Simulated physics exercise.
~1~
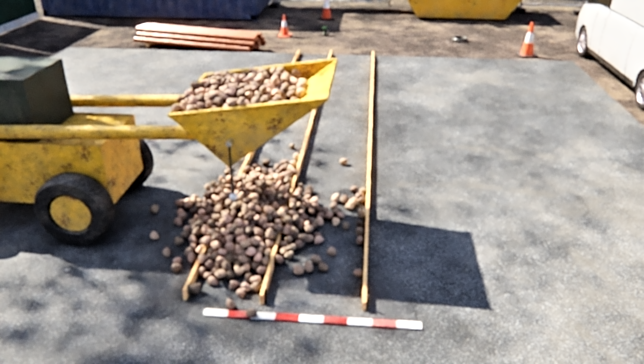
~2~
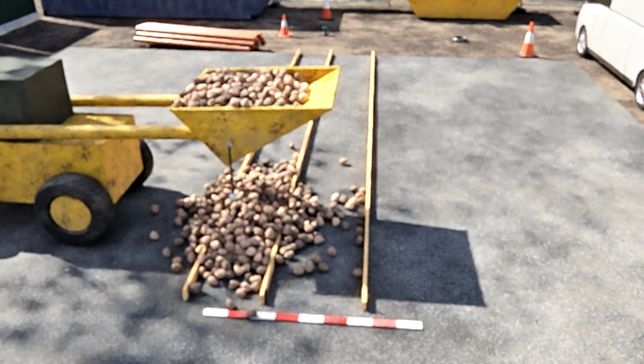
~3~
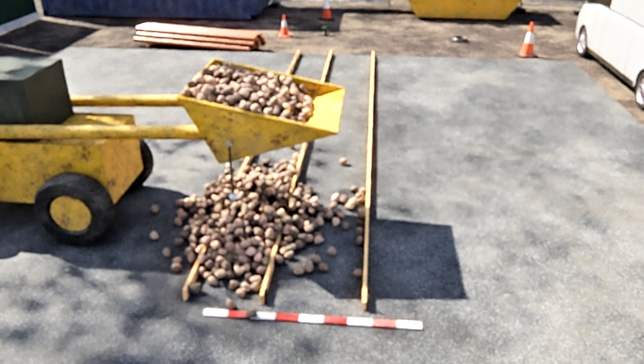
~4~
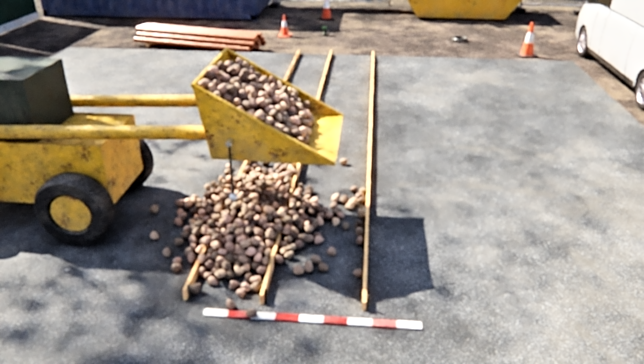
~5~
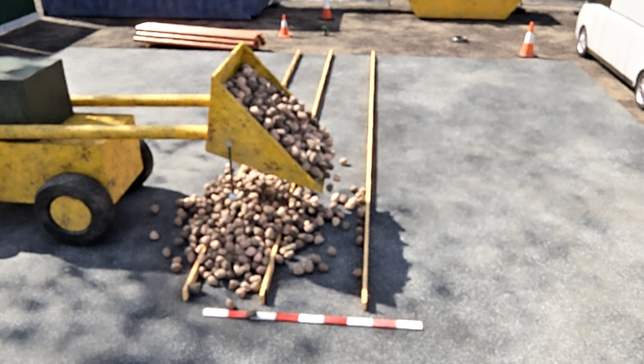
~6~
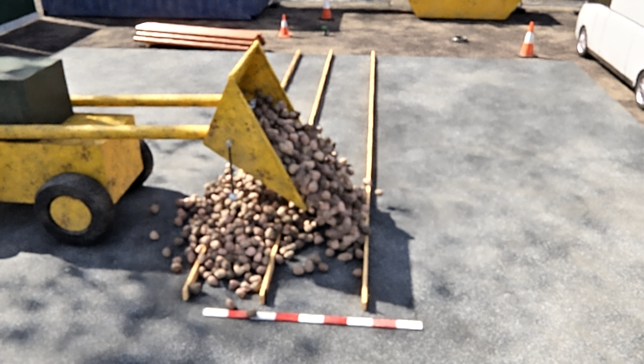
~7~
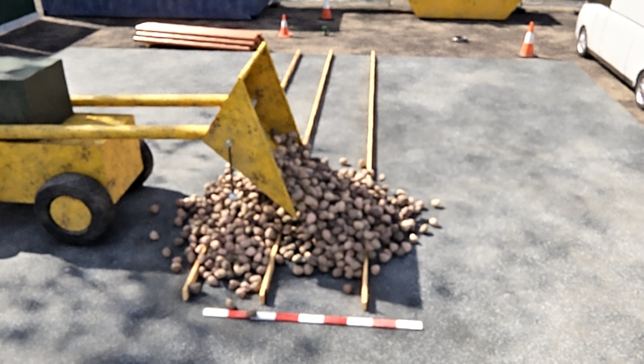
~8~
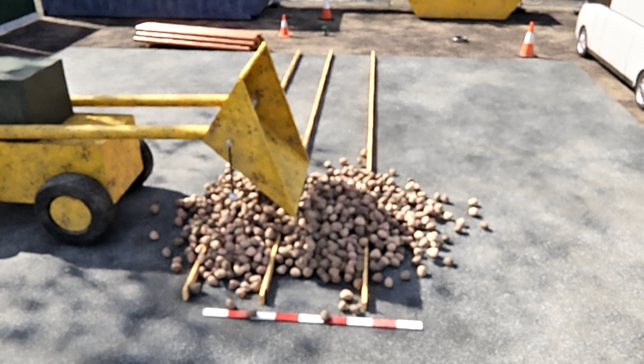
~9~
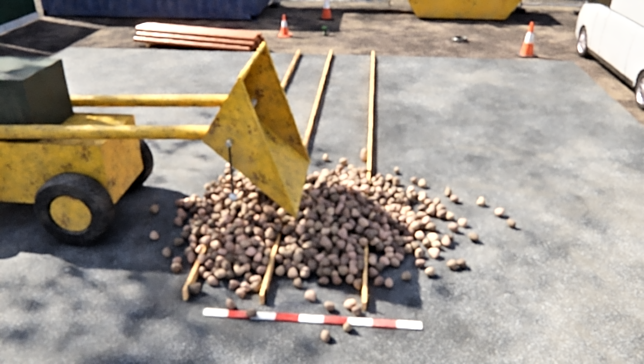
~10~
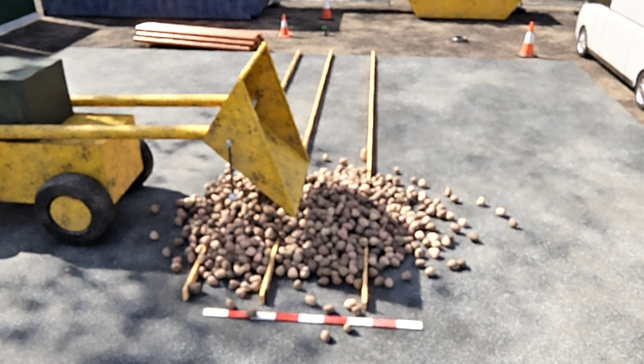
On a sunlit grey yard with traffic cones and a parked white vehicle behind, a small yellow loader holds a bucket full of brownish, rounded stones above a heap already lying across wooden planks. The bucket tips forward to the right, slowly at first, and its load slides toward the lip. The stones then pour out in a thick stream, landing on the right side of the heap and spilling over the rightmost plank. A few roll farther right and past the red-and-white staff in front. The emptied bucket stays tilted down over a wider heap as the last strays settle.
